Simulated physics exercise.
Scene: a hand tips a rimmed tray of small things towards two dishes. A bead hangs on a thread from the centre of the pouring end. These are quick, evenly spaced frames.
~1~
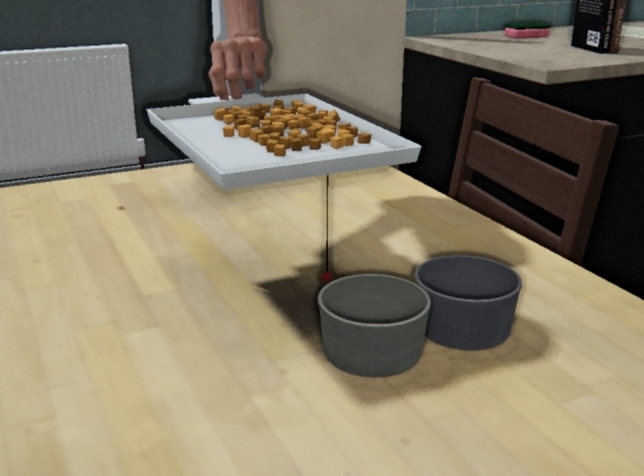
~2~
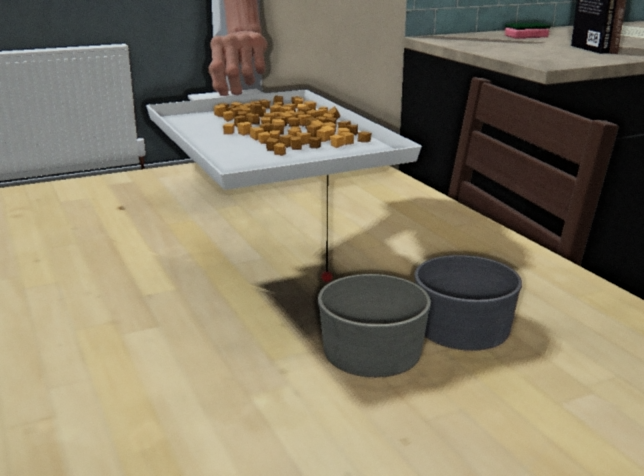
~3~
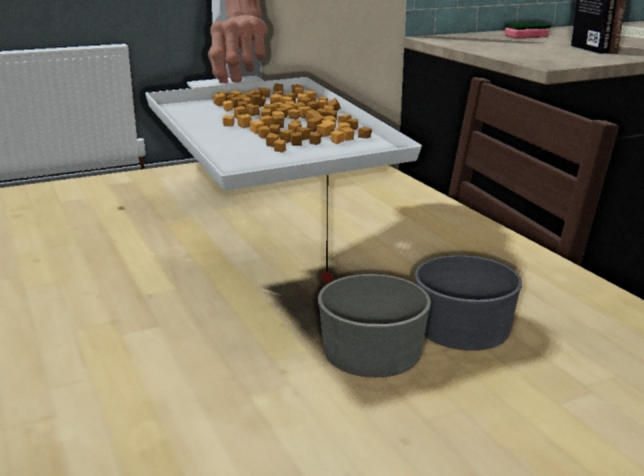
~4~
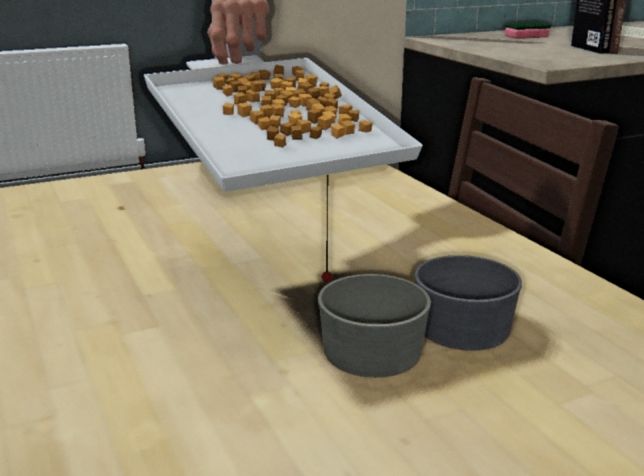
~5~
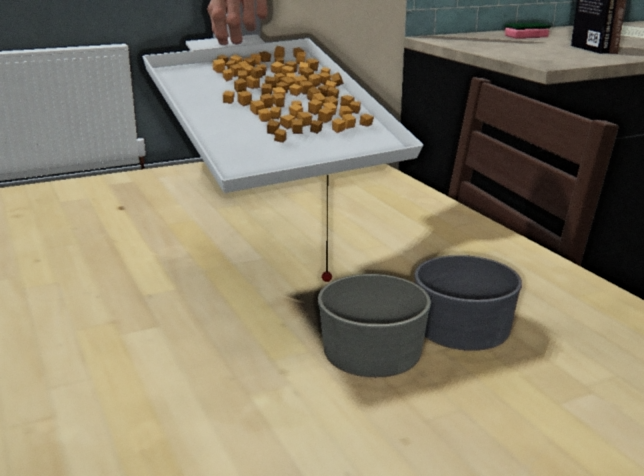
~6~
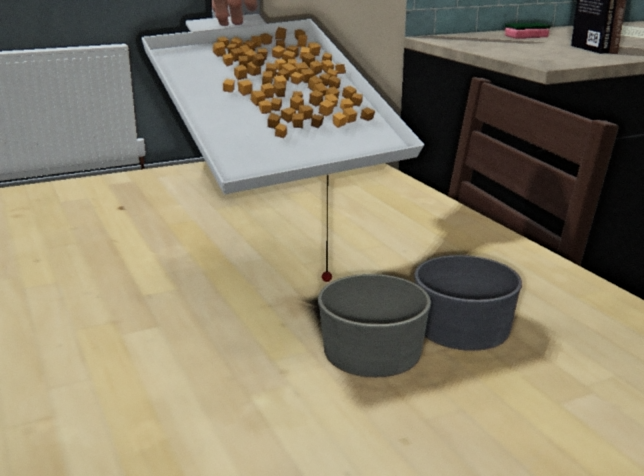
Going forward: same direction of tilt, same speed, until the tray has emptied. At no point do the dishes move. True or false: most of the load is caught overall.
False - less than half is caught.
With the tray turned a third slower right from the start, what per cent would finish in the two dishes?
Estimate: Some 30 %.
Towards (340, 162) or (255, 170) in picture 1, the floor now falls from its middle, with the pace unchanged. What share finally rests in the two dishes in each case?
Around 80 per cent first, around 0 per cent next.
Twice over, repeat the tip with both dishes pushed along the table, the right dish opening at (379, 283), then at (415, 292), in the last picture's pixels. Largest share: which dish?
Well, first the one further left, then the one further left.
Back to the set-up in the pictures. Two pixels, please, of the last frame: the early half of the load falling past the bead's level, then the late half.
(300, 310), then (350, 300).
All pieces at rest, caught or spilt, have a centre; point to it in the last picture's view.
The centre comes to rest close to (333, 377).
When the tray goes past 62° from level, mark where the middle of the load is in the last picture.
The load is centred around (323, 141).
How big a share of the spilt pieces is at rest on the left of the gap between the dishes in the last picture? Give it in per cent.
It comes to about 70 percent.
Shortly afterwards, tray tipped steeply; the whole lot on the tray.
Next, tray tipped right over; the bulk on the tray; only a few in the left dish; a little outside both; a little in the air.
Some moments later, tray tipped past a quarter turn; near a quarter in the left dish; only a few in the right dish; the bulk outside both.
In the end, tray tipped past a quarter turn; near a quarter in the left dish; only a few in the right dish; the bulk outside both.
